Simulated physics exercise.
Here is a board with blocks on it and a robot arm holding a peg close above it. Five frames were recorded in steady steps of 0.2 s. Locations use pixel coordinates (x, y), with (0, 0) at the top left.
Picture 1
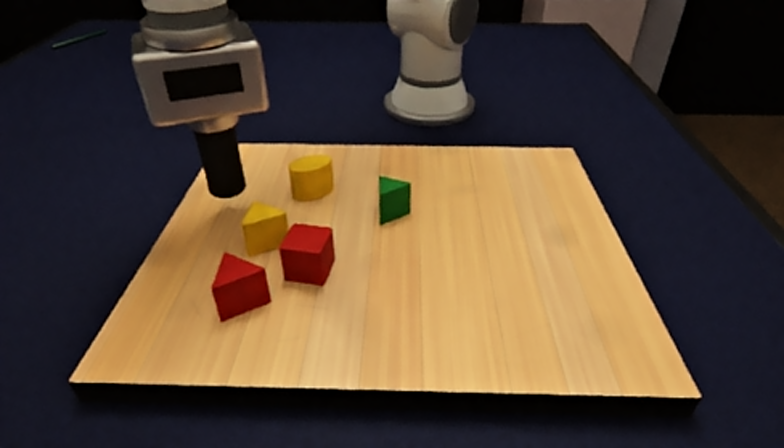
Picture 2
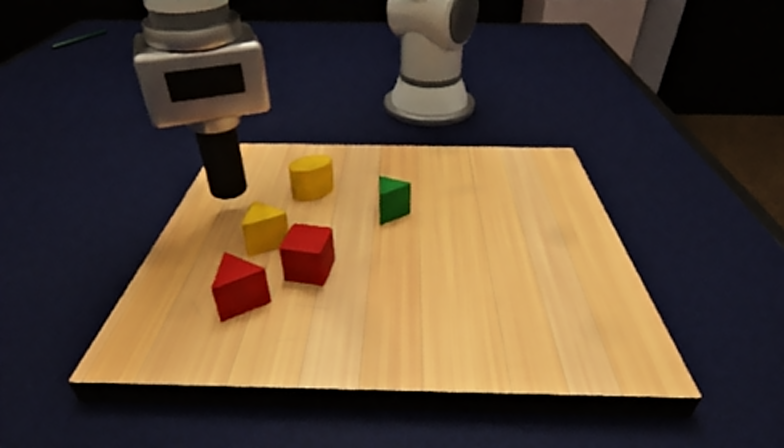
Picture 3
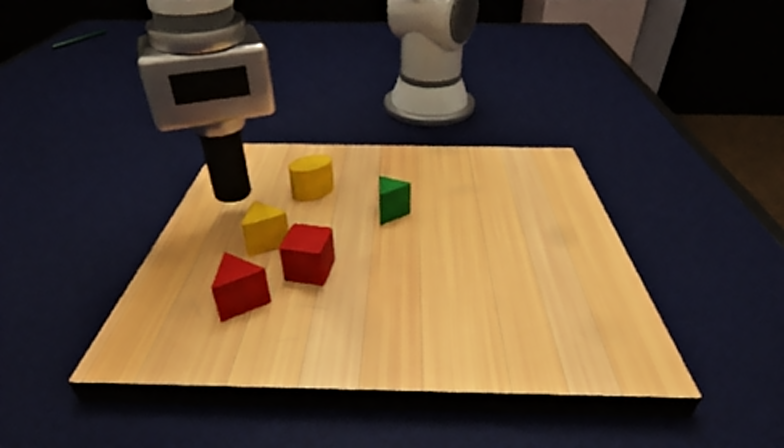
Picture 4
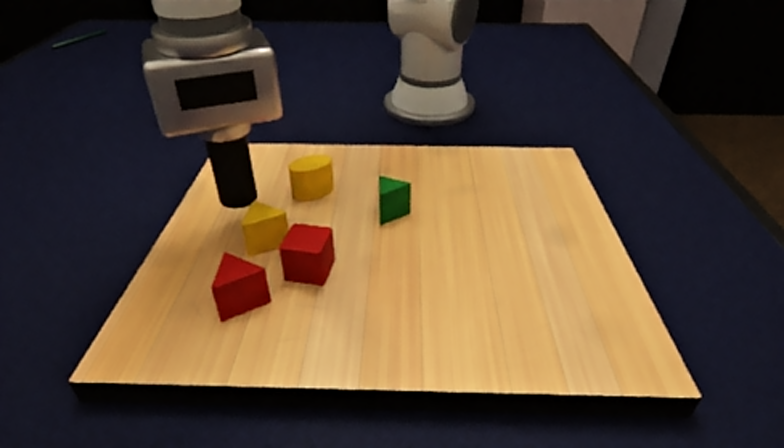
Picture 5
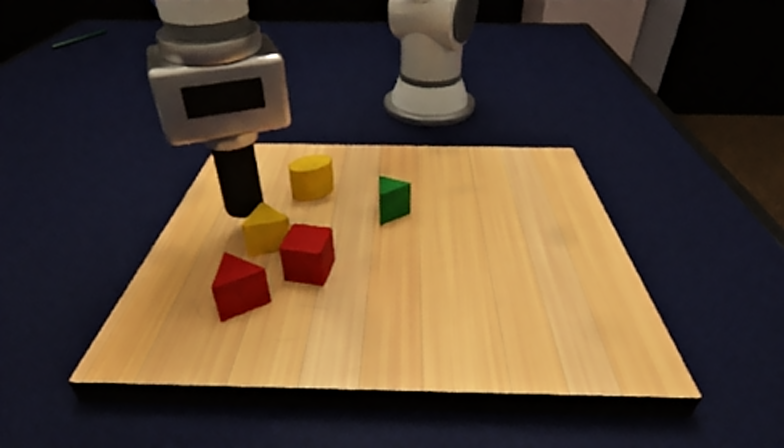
On a wooden board on a dark tabletop, a robot arm's black peg inching down and right, slightly nudging the yellow triangular block.
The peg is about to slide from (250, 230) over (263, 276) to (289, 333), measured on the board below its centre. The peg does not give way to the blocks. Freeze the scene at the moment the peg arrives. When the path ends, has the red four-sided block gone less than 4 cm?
That would be a yes.
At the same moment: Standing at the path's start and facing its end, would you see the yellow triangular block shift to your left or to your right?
Moves left.
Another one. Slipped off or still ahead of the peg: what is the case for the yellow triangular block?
When the path is over, you would find the yellow triangular block off to the side or behind the peg.
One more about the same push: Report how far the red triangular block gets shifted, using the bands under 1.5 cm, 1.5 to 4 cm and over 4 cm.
It falls in the 1.5 to 4 cm band.
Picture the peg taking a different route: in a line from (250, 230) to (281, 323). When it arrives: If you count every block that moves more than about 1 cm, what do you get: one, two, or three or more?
My guess is at least three.
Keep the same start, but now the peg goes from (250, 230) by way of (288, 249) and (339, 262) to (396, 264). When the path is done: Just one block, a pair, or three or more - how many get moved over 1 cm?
The answer is two blocks.
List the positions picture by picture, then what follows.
In the first frame, peg tip (228, 190); block tops, red triangular block (234, 269); yellow triangular block (261, 212); red four-sided block (306, 237); yellow elliptical block (310, 162).
In the second frame, peg (229, 191); blocks unchanged.
In the third frame, peg (233, 194); blocks unchanged.
In the fourth frame, peg (239, 200); blocks unchanged.
In the fifth frame, peg (245, 208); red triangular block (234, 269); yellow triangular block (264, 214); red four-sided block (306, 237); yellow elliptical block (310, 162).
The first path, step by step. One third of the way, peg (253, 238); yellow triangular block (288, 226), turned 35° anticlockwise; red four-sided block (316, 237), turned 25° clockwise.
Two thirds of the way, peg (267, 272); red triangular block (231, 281), turned 25° clockwise; yellow triangular block (290, 226), turned 40° anticlockwise; red four-sided block (317, 238), turned 25° clockwise.
At the end, peg (284, 310); red triangular block (229, 284), turned 35° clockwise; yellow triangular block (290, 226), turned 40° anticlockwise; red four-sided block (317, 238), turned 25° clockwise; yellow elliptical block in place.
